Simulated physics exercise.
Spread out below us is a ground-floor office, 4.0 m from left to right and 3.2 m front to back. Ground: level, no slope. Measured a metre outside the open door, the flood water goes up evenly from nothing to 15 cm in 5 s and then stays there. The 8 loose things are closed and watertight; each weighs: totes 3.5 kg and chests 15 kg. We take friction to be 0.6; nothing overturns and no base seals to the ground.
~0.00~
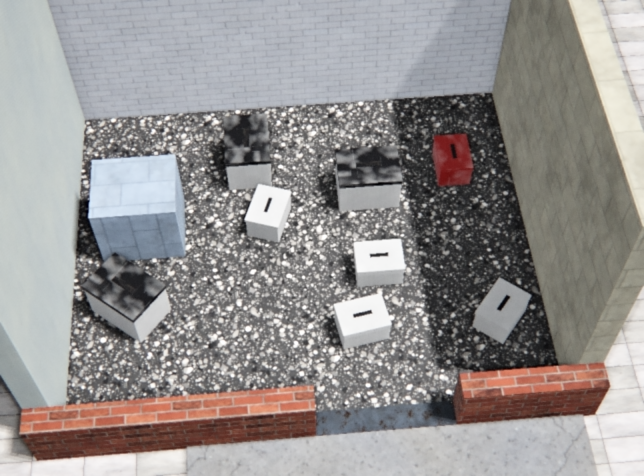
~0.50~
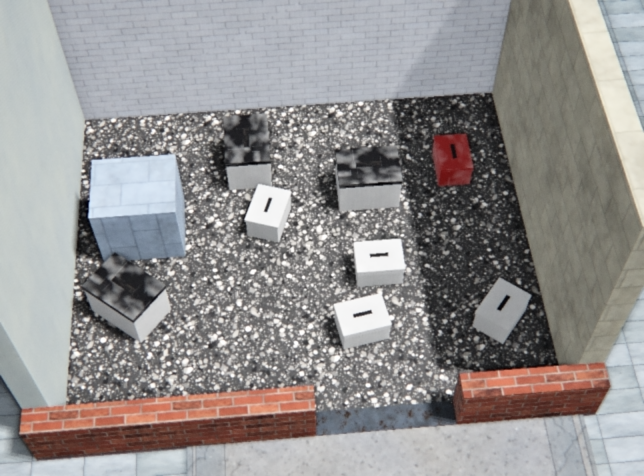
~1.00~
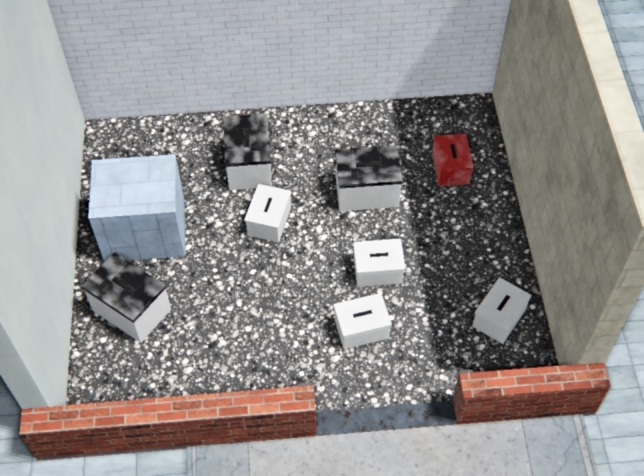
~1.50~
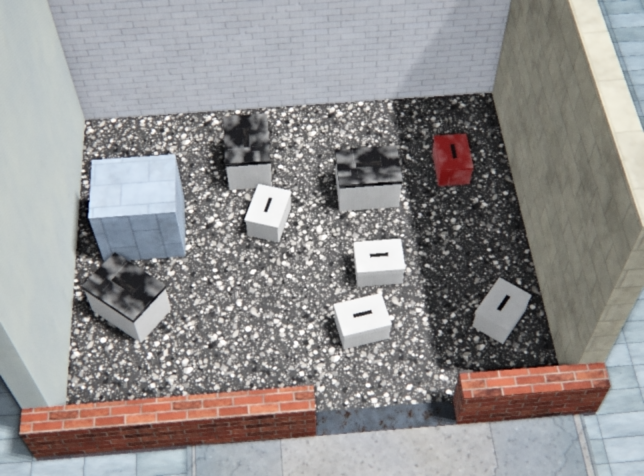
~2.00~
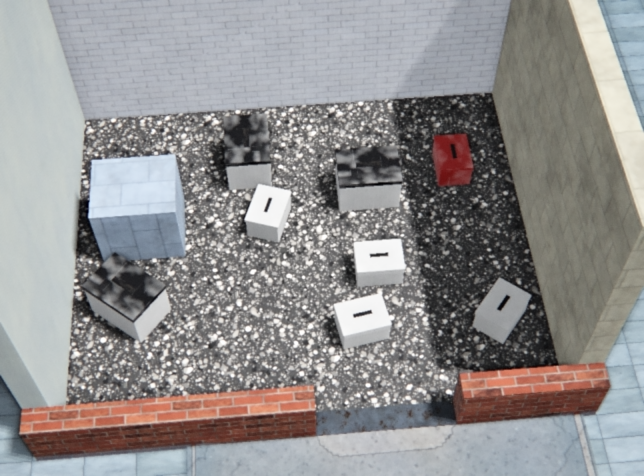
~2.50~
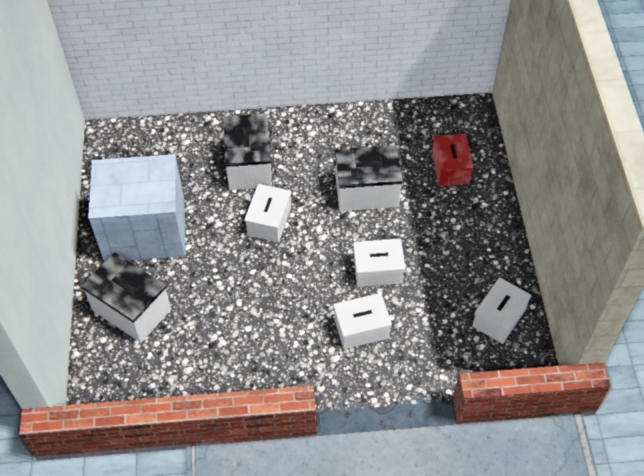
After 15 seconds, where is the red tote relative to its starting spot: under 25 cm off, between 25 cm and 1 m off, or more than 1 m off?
It will go beyond a metre.
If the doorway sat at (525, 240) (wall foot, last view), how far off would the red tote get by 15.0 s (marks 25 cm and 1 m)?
The red tote ends up a little way over.
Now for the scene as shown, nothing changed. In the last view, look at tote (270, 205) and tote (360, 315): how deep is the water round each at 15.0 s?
9 and 10 cm.
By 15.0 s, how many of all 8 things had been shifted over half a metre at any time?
The total is 6.
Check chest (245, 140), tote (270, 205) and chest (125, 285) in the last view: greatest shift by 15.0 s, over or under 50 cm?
The first is higher, the second higher and the third lower.
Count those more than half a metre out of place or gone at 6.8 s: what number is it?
2.
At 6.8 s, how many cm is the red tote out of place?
Roughly 30 centimetres by that point.
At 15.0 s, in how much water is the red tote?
I'd put it at about 11 cm.
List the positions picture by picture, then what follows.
The first picture shows the red tote at (454, 152) rests on the ground; water covers 0.0 m2; 0 of 8 have shifted.
The second picture shows the red tote at (454, 152) rests on the ground; 0.0 m2 under water; 0 of 8 have shifted.
The third picture shows the red tote at (454, 152), on the bottom; 0.0 m2 under water; 0 of 8 have shifted.
The fourth picture shows the red tote at (454, 152), on the bottom; water covers 0.0 m2; 0 of 8 have shifted.
The fifth picture shows the red tote at (454, 152), on the bottom; 0.0 m2 under water; 0 of 8 have shifted.
The sixth picture shows the red tote at (454, 152) rests on the ground; water covers 0.0 m2; 0 of 8 have shifted.
After 3.5 s the red tote is near (454, 152), 0.0 m from its start, aground; 0 afloat.
After 6.8 s the red tote is near (459, 126), 0.3 m from its start, aground; 3 afloat.
After 11.0 s the red tote is near (312, 141), 1.3 m from its start, afloat; 7 afloat.
After 15.0 s the red tote is near (215, 109), 2.2 m from its start, afloat; 8 afloat.
